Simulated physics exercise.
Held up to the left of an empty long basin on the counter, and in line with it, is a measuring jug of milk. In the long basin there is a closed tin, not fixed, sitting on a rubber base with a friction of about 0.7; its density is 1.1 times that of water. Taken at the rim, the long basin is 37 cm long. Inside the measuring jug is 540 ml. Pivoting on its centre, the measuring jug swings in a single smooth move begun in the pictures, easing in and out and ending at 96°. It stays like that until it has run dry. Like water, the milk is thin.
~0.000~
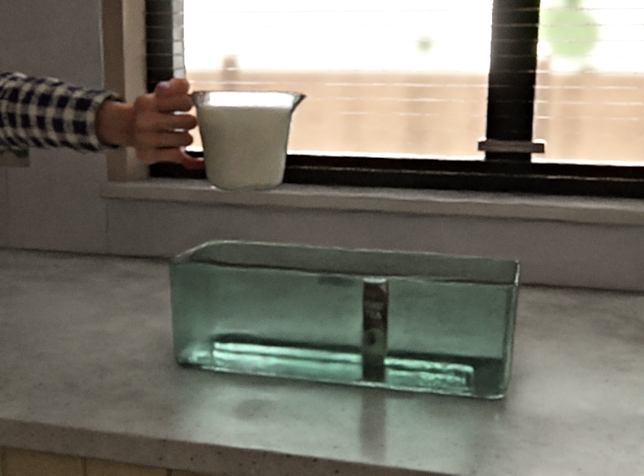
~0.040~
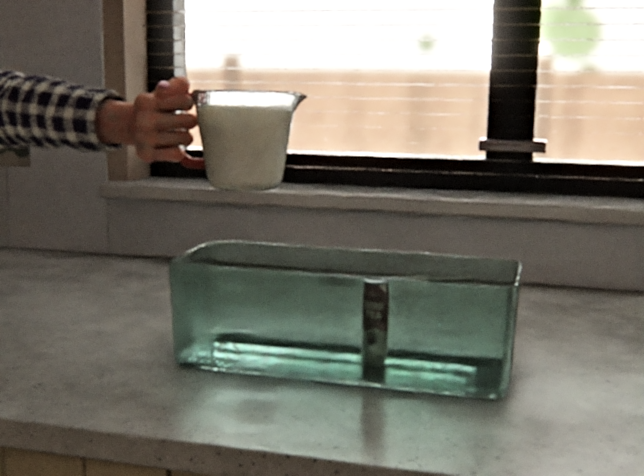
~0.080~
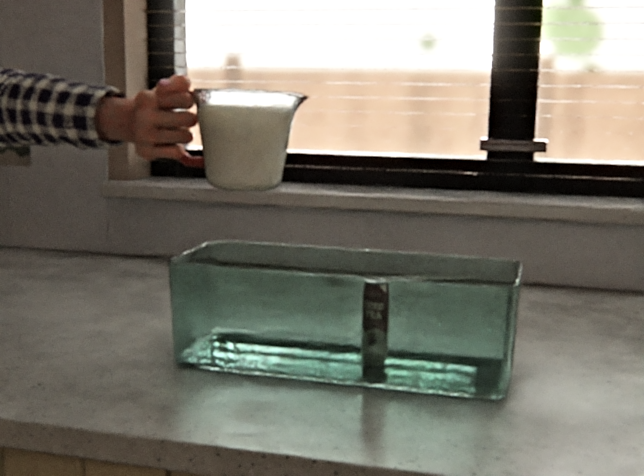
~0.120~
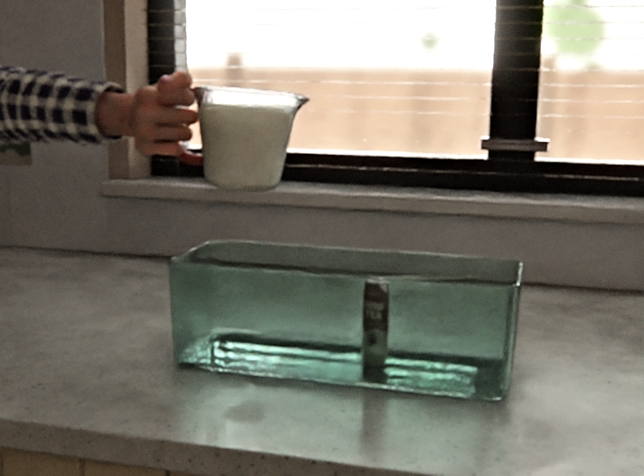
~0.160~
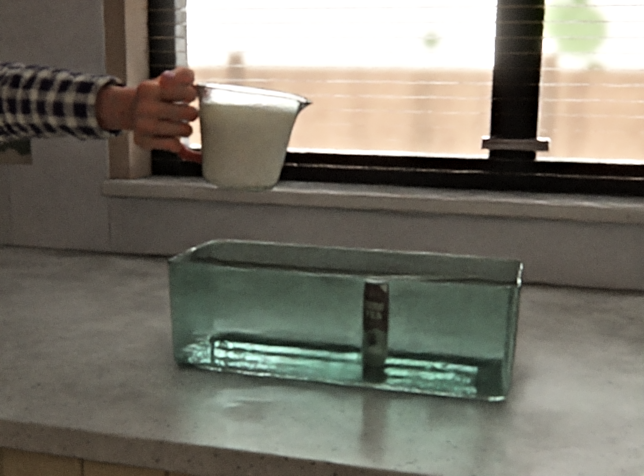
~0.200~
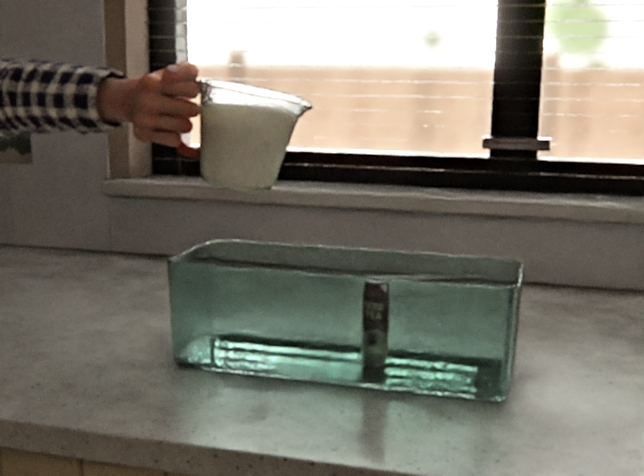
A measuring jug of milk, held by a hand in a checked sleeve above the left part of a greenish glass basin with a dark tin inside, stays level at first, then tilts slightly to the right.
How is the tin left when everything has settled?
My guess is it's going to keel over.
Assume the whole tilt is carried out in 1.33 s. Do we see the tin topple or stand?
With that tilt, the tin tips.
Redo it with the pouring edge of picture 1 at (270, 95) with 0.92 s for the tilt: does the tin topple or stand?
Then it stays on its base.
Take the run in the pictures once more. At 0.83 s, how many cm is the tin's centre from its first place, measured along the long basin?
Estimate: Around 2 cm.
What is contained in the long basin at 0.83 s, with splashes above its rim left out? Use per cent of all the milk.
Roughly 62 %.
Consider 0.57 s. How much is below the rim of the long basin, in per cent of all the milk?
I'd put it near 7 percent.
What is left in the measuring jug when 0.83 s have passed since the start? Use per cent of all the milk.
20 %.
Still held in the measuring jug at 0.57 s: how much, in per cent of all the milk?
At that time about 72 in a hundred parts are still held.
After 0.57 s the tilt is 65° and 72 per cent is still to pour; the tin stands where it began.
After 0.83 s the tilt is 94° and 20 per cent is still to pour; the tin stands 2 cm from where it began.
After 1.12 s the tilt is 96° and 2 per cent is still to pour; the tin lies on its side.
After 1.42 s the tilt is 96° and 0 per cent is still to pour; the tin lies on its side.
In the end the tin lies on its side.
